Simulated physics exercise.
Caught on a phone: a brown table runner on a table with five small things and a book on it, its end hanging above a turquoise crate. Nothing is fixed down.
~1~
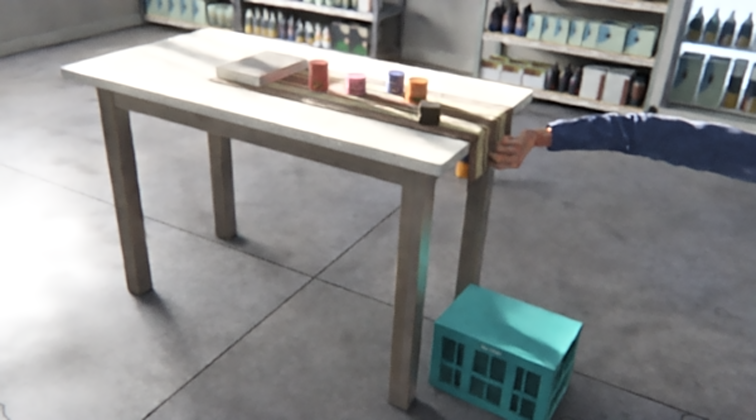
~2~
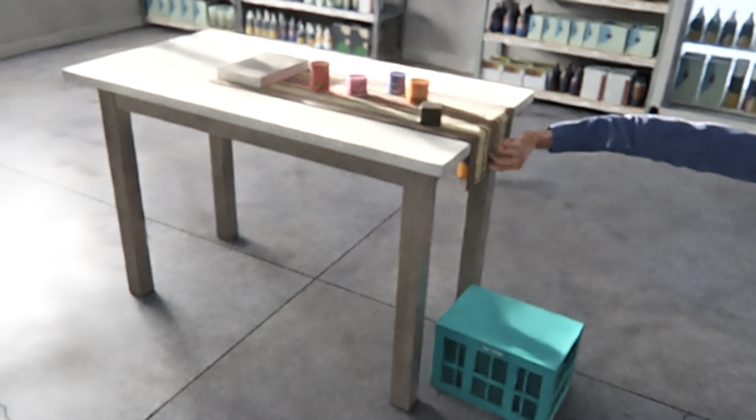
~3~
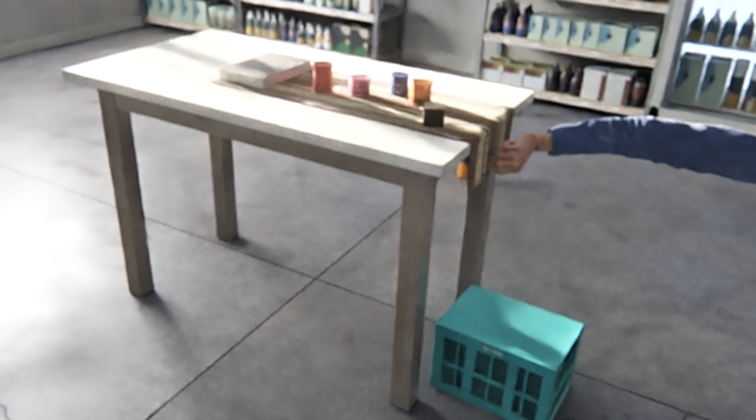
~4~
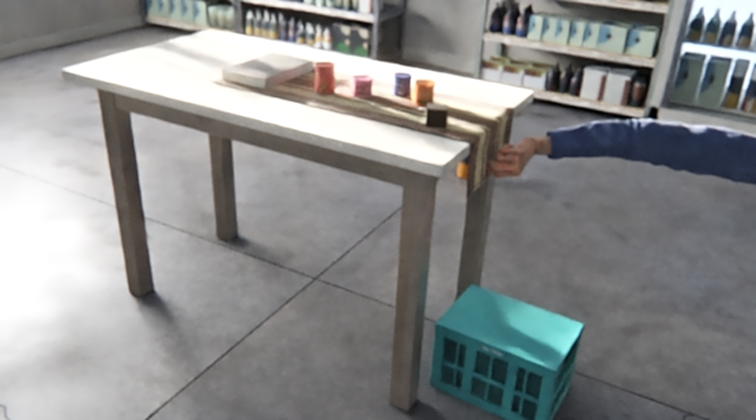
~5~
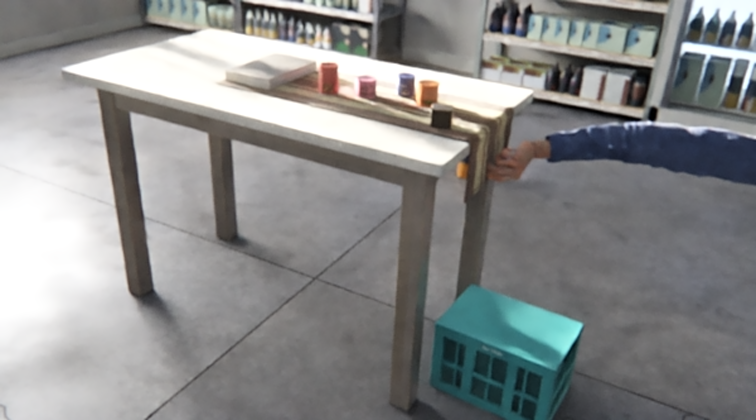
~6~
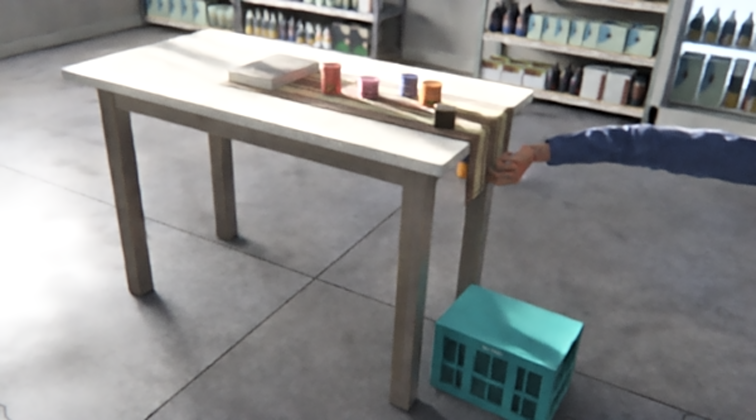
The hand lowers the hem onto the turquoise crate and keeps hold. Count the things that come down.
The count of fallen things is four.
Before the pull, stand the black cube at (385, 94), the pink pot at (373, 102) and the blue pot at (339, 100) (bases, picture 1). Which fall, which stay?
The black cube goes over; the pink pot goes over; the blue pot comes down.
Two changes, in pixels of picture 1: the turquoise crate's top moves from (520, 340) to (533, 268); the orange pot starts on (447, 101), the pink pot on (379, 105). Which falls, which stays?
The orange pot drops off; the pink pot keeps its place on top.
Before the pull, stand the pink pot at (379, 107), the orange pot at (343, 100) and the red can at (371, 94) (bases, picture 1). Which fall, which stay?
The pink pot drops off, the orange pot tumbles off, the red can drops off.
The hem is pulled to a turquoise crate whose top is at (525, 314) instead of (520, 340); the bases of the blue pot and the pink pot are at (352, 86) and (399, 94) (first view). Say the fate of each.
The blue pot stays on, the pink pot falls.
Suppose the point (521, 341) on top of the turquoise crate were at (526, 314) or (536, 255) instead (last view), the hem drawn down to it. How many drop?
It would be 3 and 1.
Early on, hem near (478, 280); black cube, orange pot and blue pot gone.
Midway, hem on the crate; black cube, orange pot, blue pot and pink pot gone.
Finally, hem on the crate; black cube, orange pot, blue pot and pink pot gone. It carries off four.
